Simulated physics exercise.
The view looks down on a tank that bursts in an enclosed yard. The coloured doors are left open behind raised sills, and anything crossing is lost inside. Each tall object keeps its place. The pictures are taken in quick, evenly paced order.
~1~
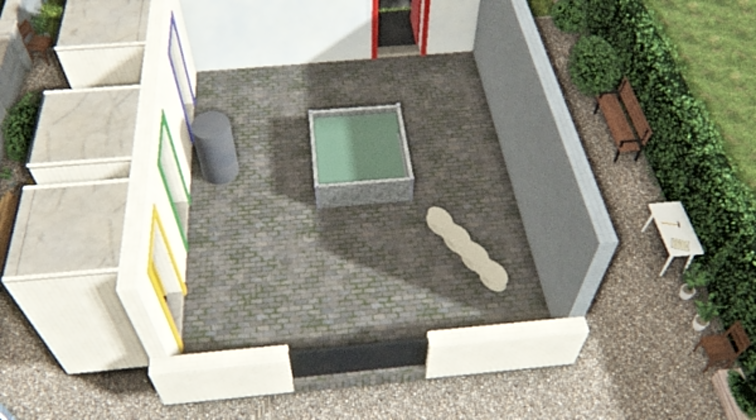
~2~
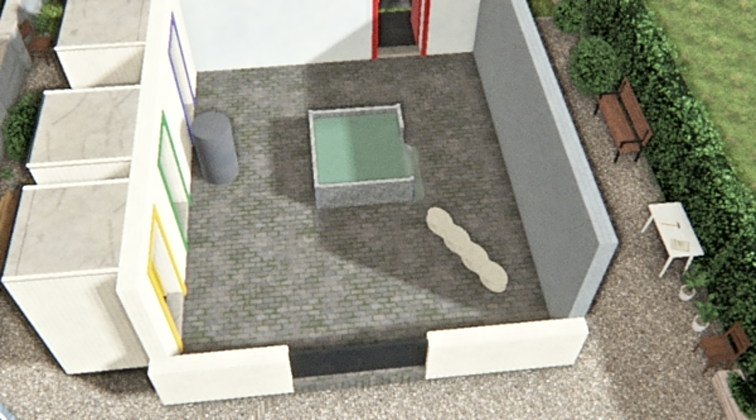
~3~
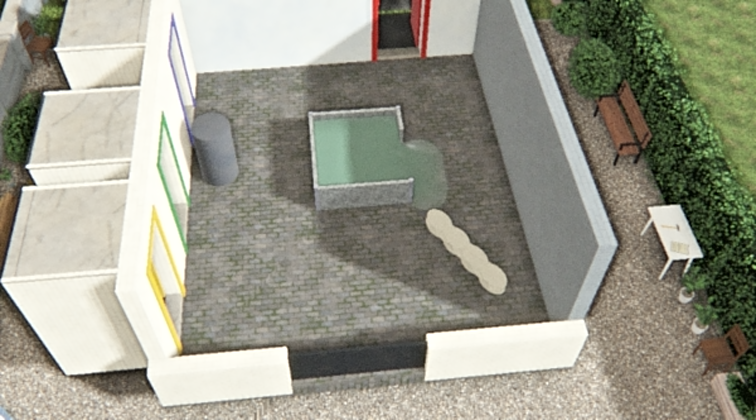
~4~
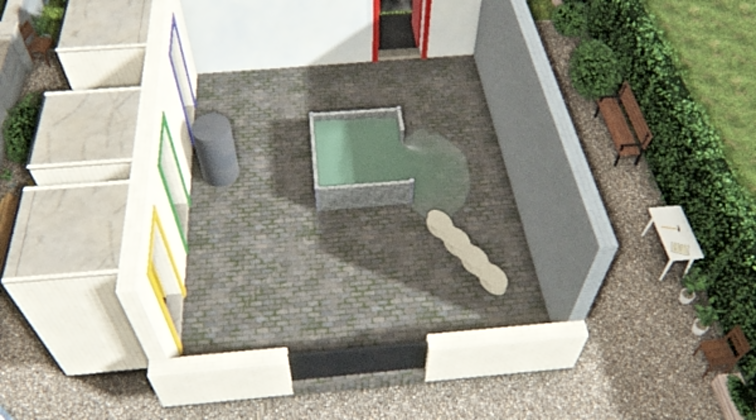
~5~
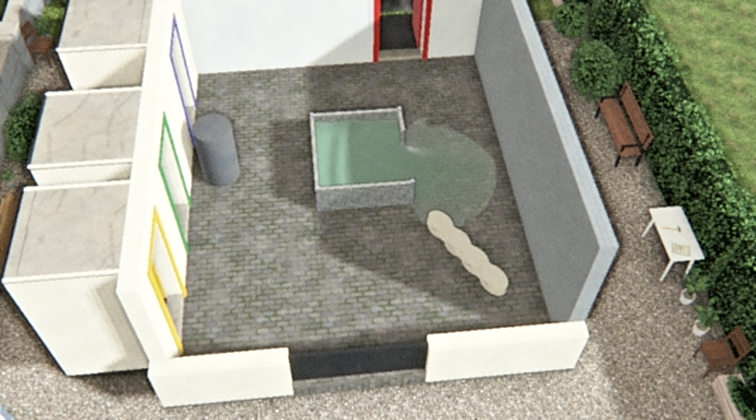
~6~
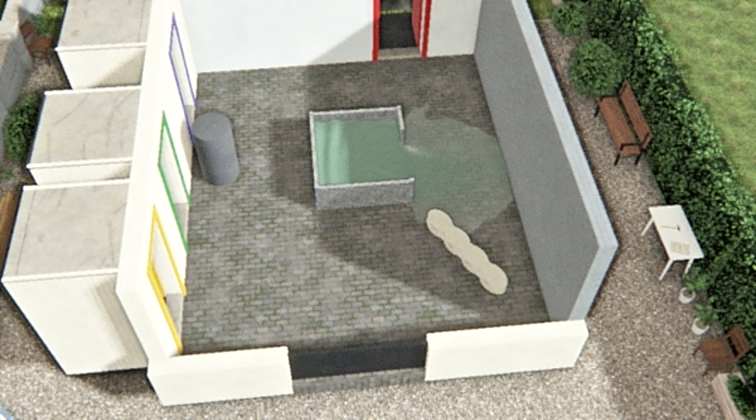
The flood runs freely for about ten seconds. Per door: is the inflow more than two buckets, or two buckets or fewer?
Red door: Little enough water. Green door: Little enough water. Yellow door: Little enough water. Blue door: Little enough water.
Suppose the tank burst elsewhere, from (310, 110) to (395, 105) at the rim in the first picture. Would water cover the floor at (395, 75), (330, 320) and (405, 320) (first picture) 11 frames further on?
One by one: Waterlogged; unsoaked; unsoaked.
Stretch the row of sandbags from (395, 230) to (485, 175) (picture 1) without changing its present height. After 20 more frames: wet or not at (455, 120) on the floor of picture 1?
That spot will be inundated.
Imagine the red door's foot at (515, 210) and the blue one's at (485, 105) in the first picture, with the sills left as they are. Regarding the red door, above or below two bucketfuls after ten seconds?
Note: Red door beats the threshold.
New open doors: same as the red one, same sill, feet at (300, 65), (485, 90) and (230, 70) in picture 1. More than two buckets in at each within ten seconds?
Taking the new doors in the order given: The first comes up short, the second comes up short, the third comes up short.
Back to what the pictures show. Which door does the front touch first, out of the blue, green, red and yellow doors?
That would be the red door.
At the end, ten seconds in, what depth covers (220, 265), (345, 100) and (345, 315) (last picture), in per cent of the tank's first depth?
Readings in sequence: 10, 4, 4 percent.
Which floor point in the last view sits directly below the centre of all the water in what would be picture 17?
(424, 175).
A moment on, water covers 15 % of the floor; the red door not reached, the green door not reached, the yellow door not reached, the blue door not reached.
Next, water covers 20 % of the floor; the red door not reached, the green door not reached, the yellow door not reached, the blue door not reached.
Then, water covers 30 % of the floor; the red door wet at the sill, nothing in, the green door not reached, the yellow door not reached, the blue door not reached.
Later, water covers 70 % of the floor; the red door under two buckets in, the green door not reached, the yellow door wet at the sill, nothing in, the blue door not reached.
In the end, water covers 85 % of the floor; the red door under two buckets in, the green door wet at the sill, nothing in, the yellow door wet at the sill, nothing in, the blue door wet at the sill, nothing in.
